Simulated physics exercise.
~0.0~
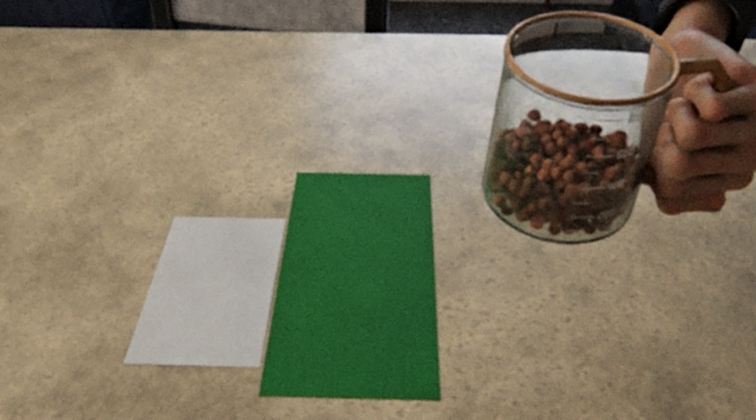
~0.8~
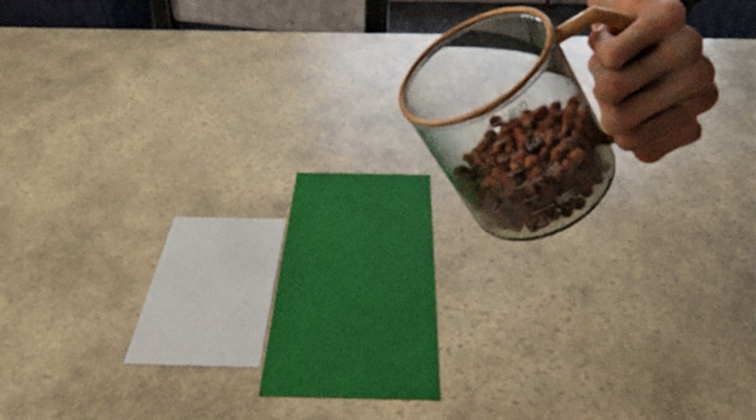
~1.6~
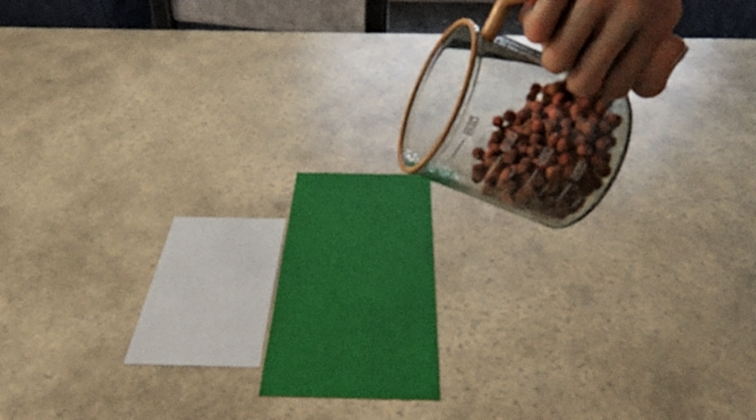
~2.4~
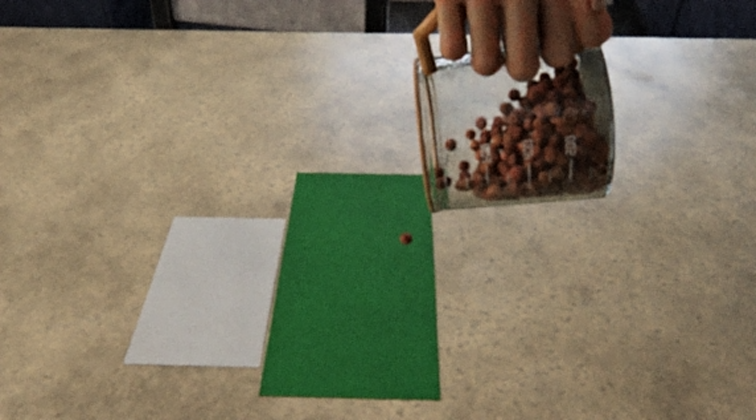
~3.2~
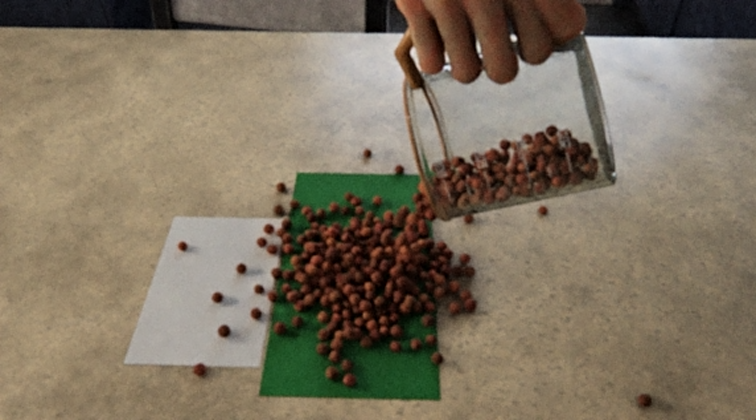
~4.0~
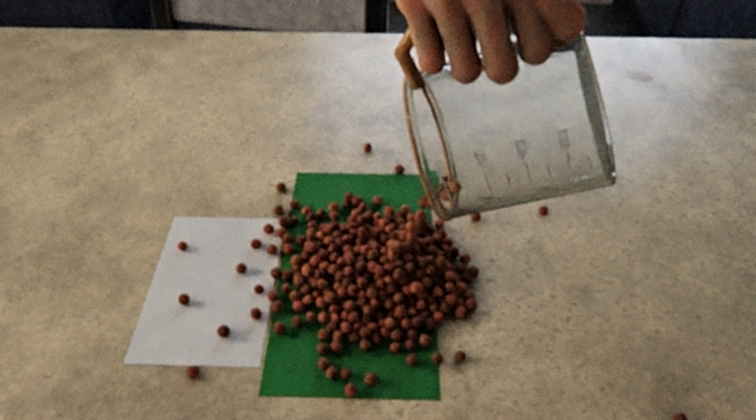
In this clip, a hand tips a clear glass jug of small reddish-brown pellets over a green mat beside a white one, pouring until the jug looks nearly empty, leaving a heap mostly on the green mat with a few strays on the white mat and table.
